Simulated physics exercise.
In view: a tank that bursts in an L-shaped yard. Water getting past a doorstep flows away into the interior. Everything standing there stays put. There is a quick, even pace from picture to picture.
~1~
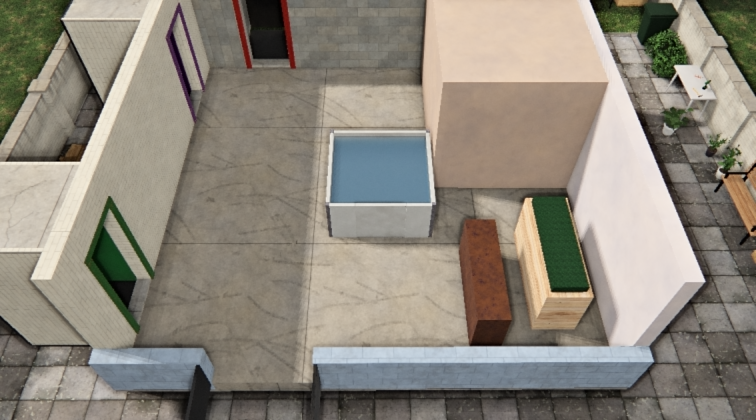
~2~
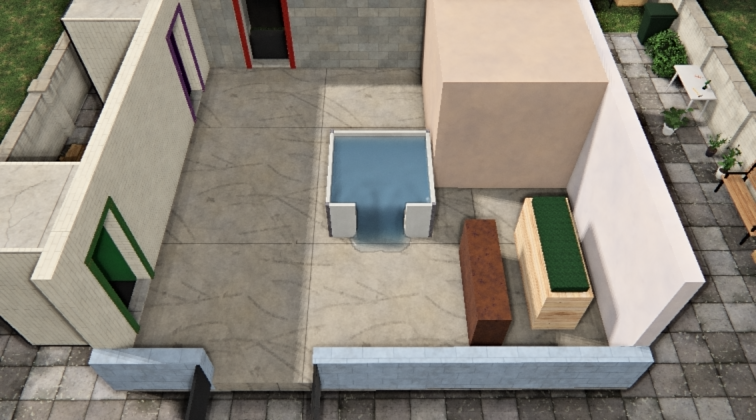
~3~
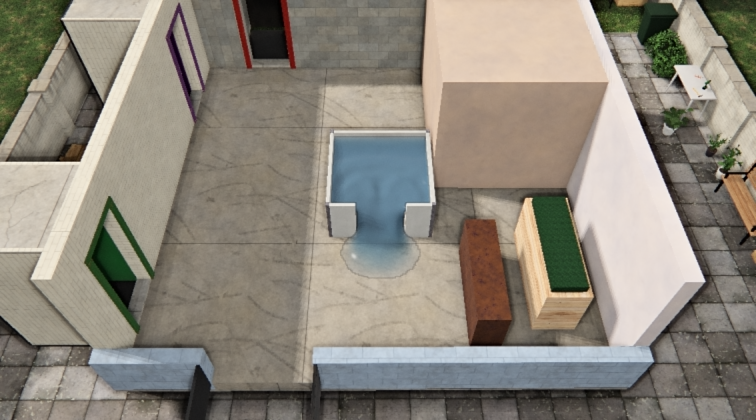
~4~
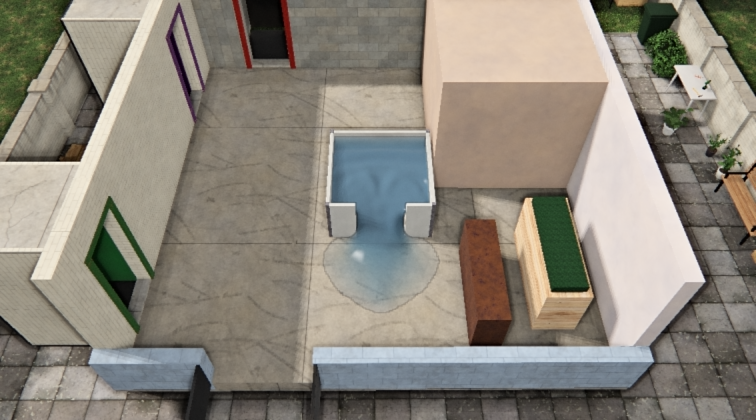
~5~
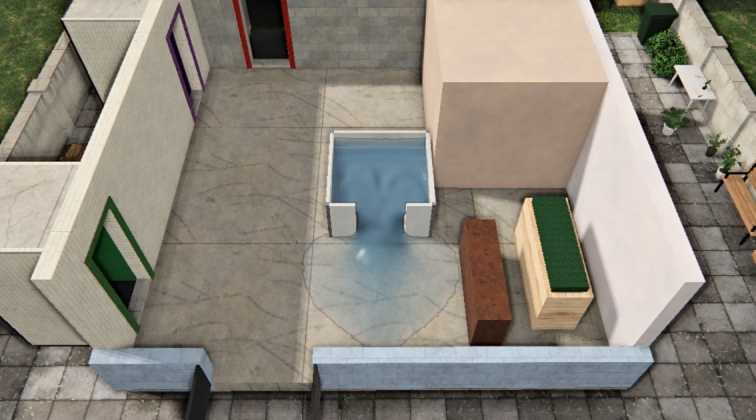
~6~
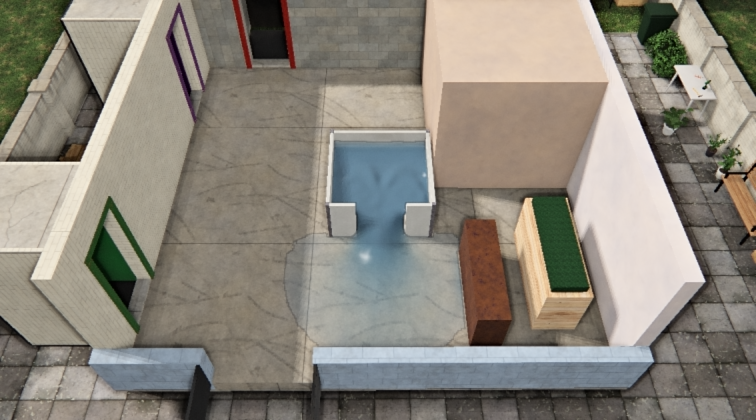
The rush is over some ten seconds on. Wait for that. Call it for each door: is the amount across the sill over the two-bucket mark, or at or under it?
My call: The red door at or under the mark, the green door over the mark, the purple door at or under the mark.
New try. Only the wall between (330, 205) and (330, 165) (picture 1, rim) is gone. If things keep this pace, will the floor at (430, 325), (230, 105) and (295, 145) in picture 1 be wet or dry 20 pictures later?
The first spot is spared, the second swamped, the third spared.
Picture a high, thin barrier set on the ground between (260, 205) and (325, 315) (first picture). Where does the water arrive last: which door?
I say the red door.
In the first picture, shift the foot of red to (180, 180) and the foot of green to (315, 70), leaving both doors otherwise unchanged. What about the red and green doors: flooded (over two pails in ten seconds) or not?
Note: Red lets in too little; green lets in too little.
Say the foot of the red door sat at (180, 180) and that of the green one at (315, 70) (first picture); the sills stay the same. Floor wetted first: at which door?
It's the red one.
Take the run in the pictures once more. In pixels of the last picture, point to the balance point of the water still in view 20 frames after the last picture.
My pick is pixel (384, 268).
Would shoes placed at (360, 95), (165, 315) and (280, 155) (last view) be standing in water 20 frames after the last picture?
Point 1: Not wet; point 2: Drenched; point 3: Not wet.
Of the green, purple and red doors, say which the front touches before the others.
Answer: The door marked green.
A moment on, water covers 20 % of the floor; the red door not reached, the green door not reached, the purple door not reached.
Next, water covers 25 % of the floor; the red door not reached, the green door not reached, the purple door not reached.
Then, water covers 35 % of the floor; the red door not reached, the green door under two buckets in, the purple door not reached.
Later, water covers 55 % of the floor; the red door not reached, the green door over two buckets in, the purple door not reached.
In the end, water covers 85 % of the floor; the red door wet at the sill, nothing in, the green door far over two buckets in, the purple door wet at the sill, nothing in.
